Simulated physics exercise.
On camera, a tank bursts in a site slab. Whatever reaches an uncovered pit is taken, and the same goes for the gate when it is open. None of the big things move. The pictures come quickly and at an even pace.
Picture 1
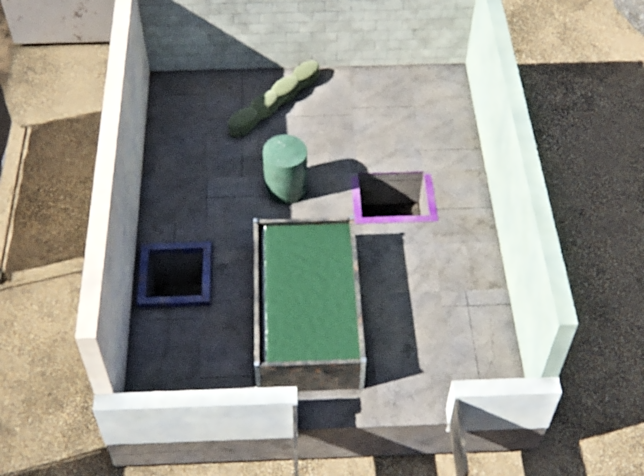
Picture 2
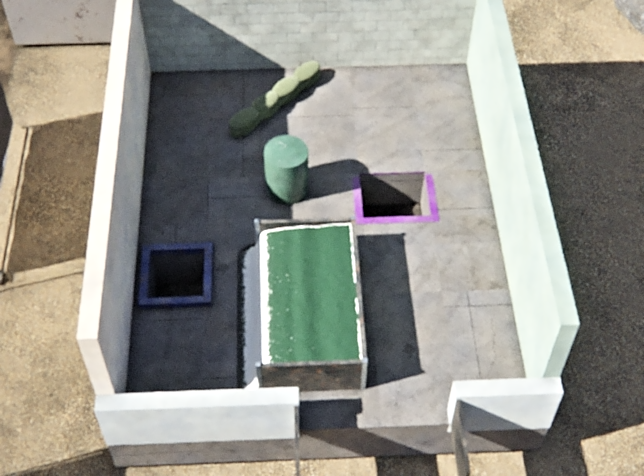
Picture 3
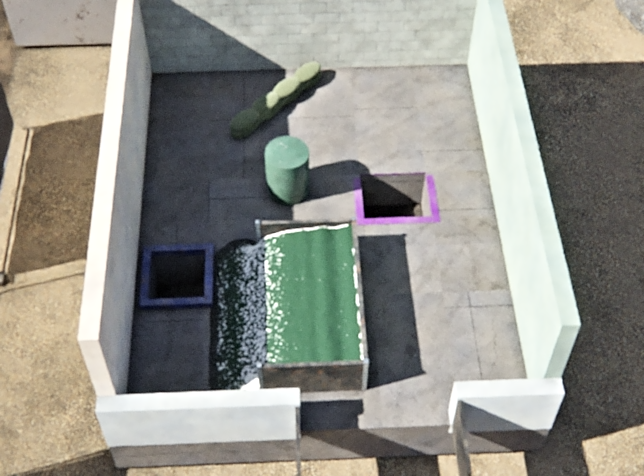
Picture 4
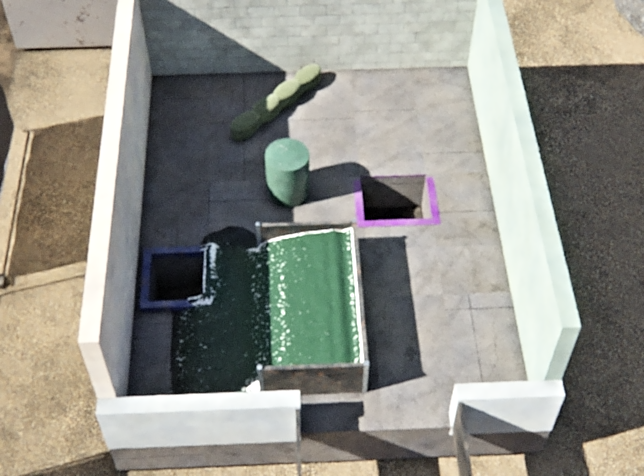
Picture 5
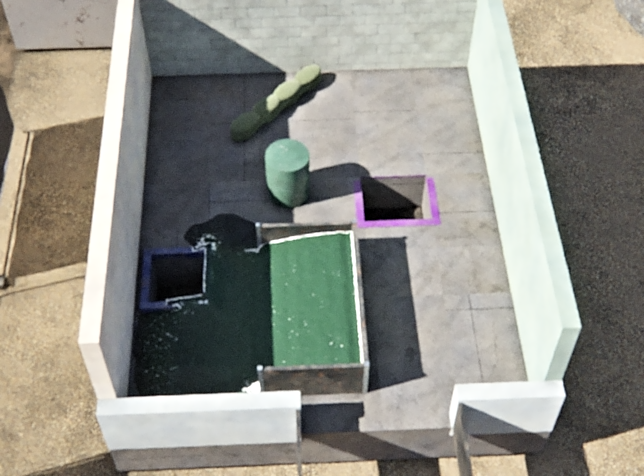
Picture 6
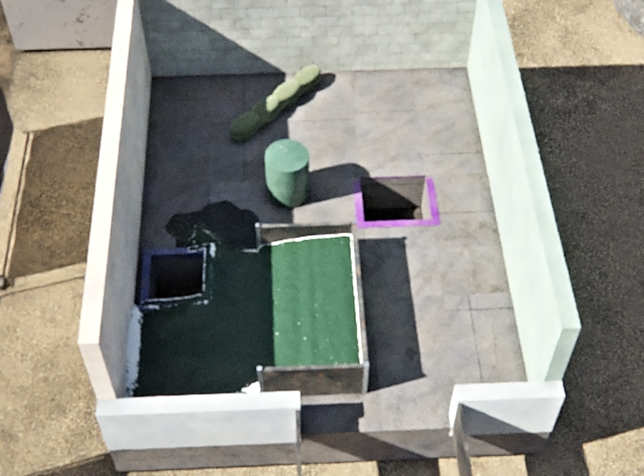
In a walled yard, green water burst from the left side of an open tank, poured across the paving, spread around the blue-edged square opening and ran up to the left and front walls.
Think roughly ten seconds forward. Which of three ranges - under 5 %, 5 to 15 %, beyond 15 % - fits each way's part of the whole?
For the gate, 5 to 15 %; for the purple pit, under 5 %; for the blue pit, beyond 15 %.
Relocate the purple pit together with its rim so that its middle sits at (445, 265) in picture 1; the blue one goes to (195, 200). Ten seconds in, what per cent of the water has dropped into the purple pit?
Out of every hundred parts, the purple pit gets 4.
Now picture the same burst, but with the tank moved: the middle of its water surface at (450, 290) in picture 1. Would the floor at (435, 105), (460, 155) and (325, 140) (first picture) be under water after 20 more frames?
Unflooded - unflooded - unflooded.
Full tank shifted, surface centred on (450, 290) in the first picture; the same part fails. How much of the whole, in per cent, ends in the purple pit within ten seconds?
Purple: 6 %.
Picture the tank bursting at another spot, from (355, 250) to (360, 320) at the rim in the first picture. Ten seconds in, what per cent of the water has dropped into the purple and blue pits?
Approximately, purple takes 15 % and blue takes 0 %.
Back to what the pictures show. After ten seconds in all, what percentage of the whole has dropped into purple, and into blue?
That's 0 per cent for the first and 24 per cent for the second.
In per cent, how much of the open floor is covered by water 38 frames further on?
I'd put it at roughly 50 per cent.
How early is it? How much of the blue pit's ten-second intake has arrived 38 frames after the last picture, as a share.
I'd put it at 95 percent.
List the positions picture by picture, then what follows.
The first picture shows still water in the open tank at (307, 291).
In the second picture, the front is at a hidden place, out from the gap at (261, 310).
In the third picture, the front is at a hidden place, out from the gap at (262, 312).
In the fourth picture, water pours out at (263, 315) and has run to a hidden place.
In the fifth picture, the front is at a hidden place, out from the gap at (263, 316).
In the sixth picture, the front is at a hidden place, out from the gap at (263, 316).
A moment on, water covers 20 % of the floor; the gate 0 %, the purple pit 0 %, the blue pit 10 %.
Next, water covers 30 % of the floor; the gate 0 %, the purple pit 0 %, the blue pit 16 %.
Then, water covers 45 % of the floor; the gate 2 %, the purple pit 0 %, the blue pit 22 %.
Later, water covers 50 % of the floor; the gate 6 %, the purple pit 0 %, the blue pit 24 %.
In the end, water covers 60 % of the floor; the gate 9 %, the purple pit 1 %, the blue pit 24 %.
